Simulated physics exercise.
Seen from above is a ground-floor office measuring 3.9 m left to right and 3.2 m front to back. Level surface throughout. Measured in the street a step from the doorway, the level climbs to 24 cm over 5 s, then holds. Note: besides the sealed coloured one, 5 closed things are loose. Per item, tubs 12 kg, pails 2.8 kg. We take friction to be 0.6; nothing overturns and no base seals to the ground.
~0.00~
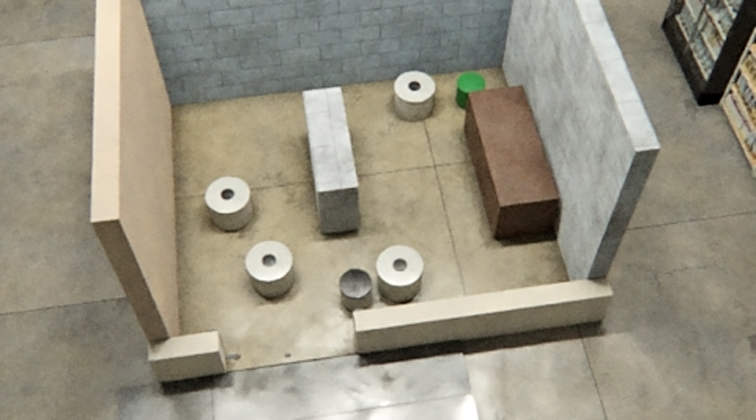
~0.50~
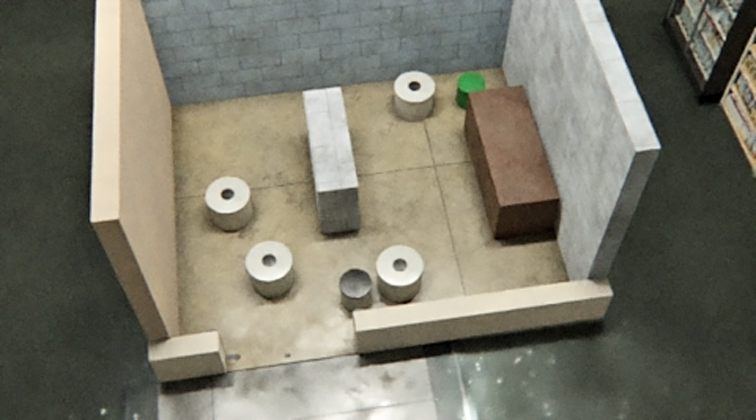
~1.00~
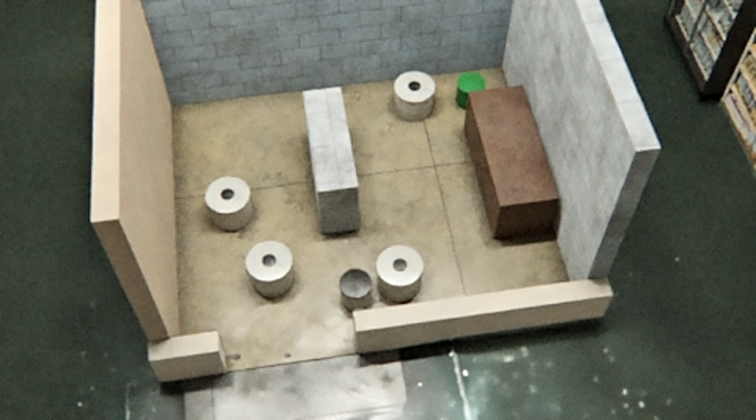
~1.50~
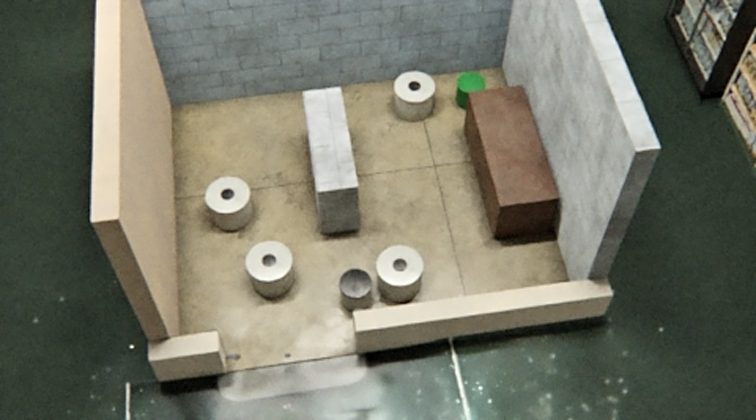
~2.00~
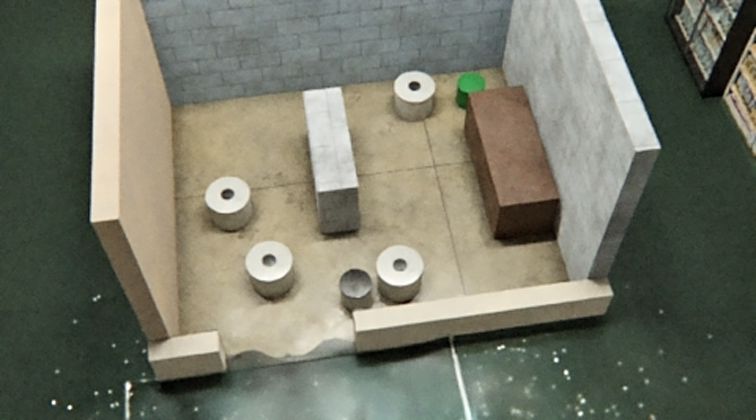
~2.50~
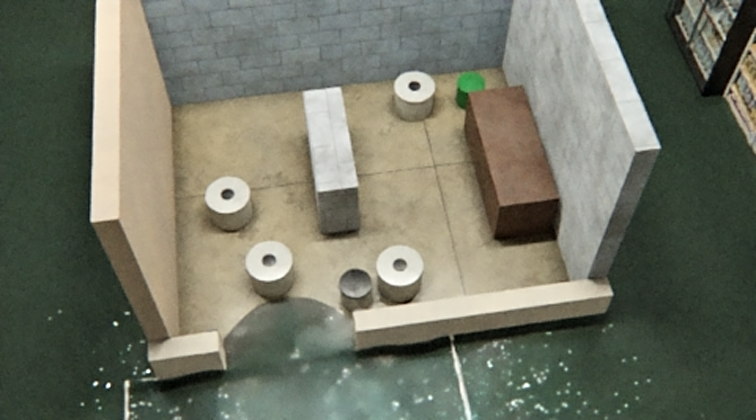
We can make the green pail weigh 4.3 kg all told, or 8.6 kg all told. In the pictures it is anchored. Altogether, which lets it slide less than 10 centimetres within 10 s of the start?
I would say both masses fall short.
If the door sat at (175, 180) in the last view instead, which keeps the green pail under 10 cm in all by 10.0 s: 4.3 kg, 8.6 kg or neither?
Both fall short.
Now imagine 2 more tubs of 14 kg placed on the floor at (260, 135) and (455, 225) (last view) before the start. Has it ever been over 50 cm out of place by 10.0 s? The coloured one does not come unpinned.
In turn: More, less.
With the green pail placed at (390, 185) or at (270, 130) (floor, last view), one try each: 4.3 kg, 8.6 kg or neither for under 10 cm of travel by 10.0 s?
In order: Only the heavier one succeeds; both fall short.
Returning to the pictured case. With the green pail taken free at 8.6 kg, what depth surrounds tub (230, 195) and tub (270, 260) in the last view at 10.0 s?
First about 9 cm, second about 11 cm.
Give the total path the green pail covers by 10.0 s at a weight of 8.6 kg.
Roughly 80 centimetres.
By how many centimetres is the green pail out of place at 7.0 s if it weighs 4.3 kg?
It would be some 0 cm from its spot.
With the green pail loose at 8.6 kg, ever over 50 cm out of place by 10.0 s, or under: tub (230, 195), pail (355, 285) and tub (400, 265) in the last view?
Exceeds it; falls short; falls short.
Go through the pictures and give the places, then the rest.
The green pail at (471, 83), on the bottom; water covers 0.0 m2; 0 of 6 have shifted, in the first picture.
The green pail at (471, 83) rests on the ground; water covers 0.0 m2; 0 of 6 have shifted, in the second picture.
The green pail at (471, 83) rests on the ground; water covers 0.0 m2; 0 of 6 have shifted, in the third picture.
The green pail at (471, 83), on the bottom; water covers 0.0 m2; 0 of 6 have shifted, in the fourth picture.
The green pail at (471, 83) rests on the ground; 0.0 m2 under water; 0 of 6 have shifted, in the fifth picture.
The green pail at (471, 83) rests on the ground; 0.4 m2 under water; 0 of 6 have shifted, in the sixth picture.
After 3.5 s the green pail would be 0 cm from its start with 4.3 kg and 0 cm from its start with 8.6 kg; 0 cm of water round it then.
After 4.5 s the green pail would be 0 cm from its start with 4.3 kg and 0 cm from its start with 8.6 kg; 0 cm of water round it then.
After 7.0 s the green pail would be 0 cm from its start with 4.3 kg and 0 cm from its start with 8.6 kg; 2 cm of water round it then.
After 10.0 s the green pail would be 17 cm from its start with 4.3 kg and 24 cm from its start with 8.6 kg; 18 cm of water round it then.
